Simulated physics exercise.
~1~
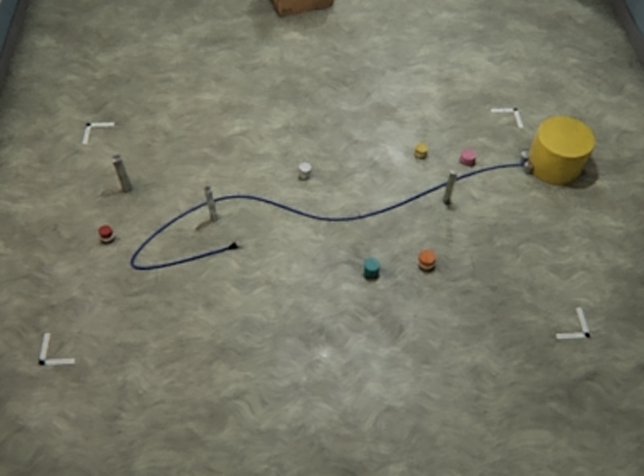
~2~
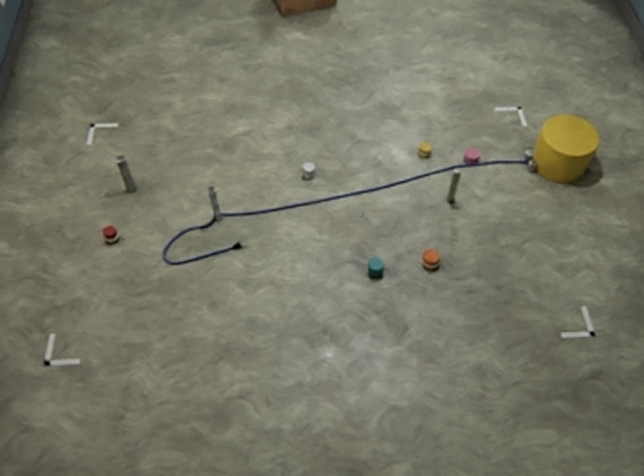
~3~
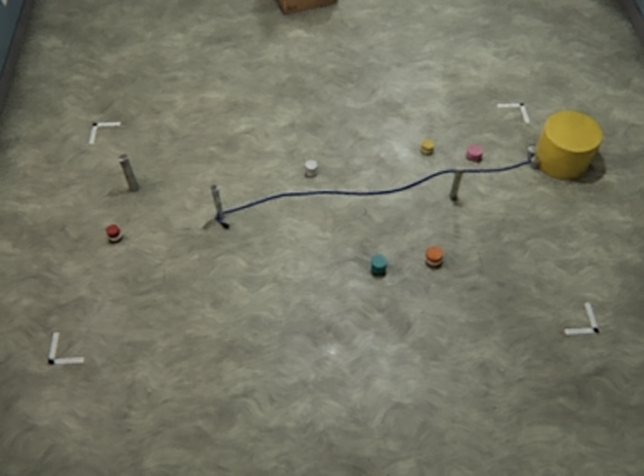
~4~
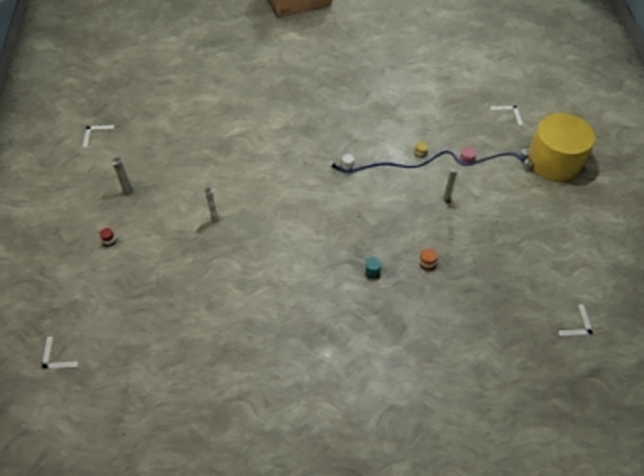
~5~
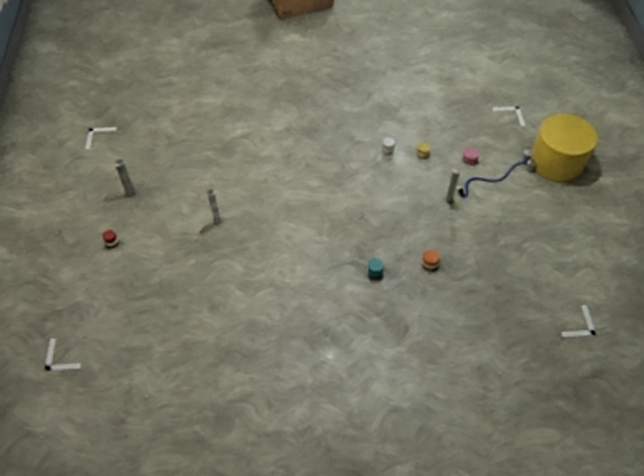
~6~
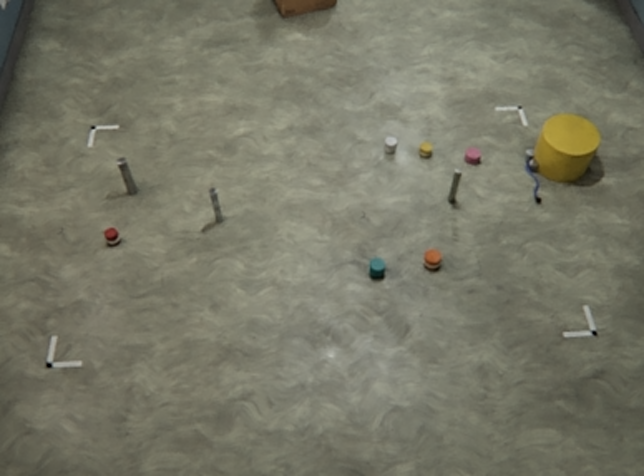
A dark blue lead was drawn rightward across the grey floor toward a yellow reel, slipping past the posts and shifting a small white tin to the right beside the yellow one, until only a short tail hung out by the reel.
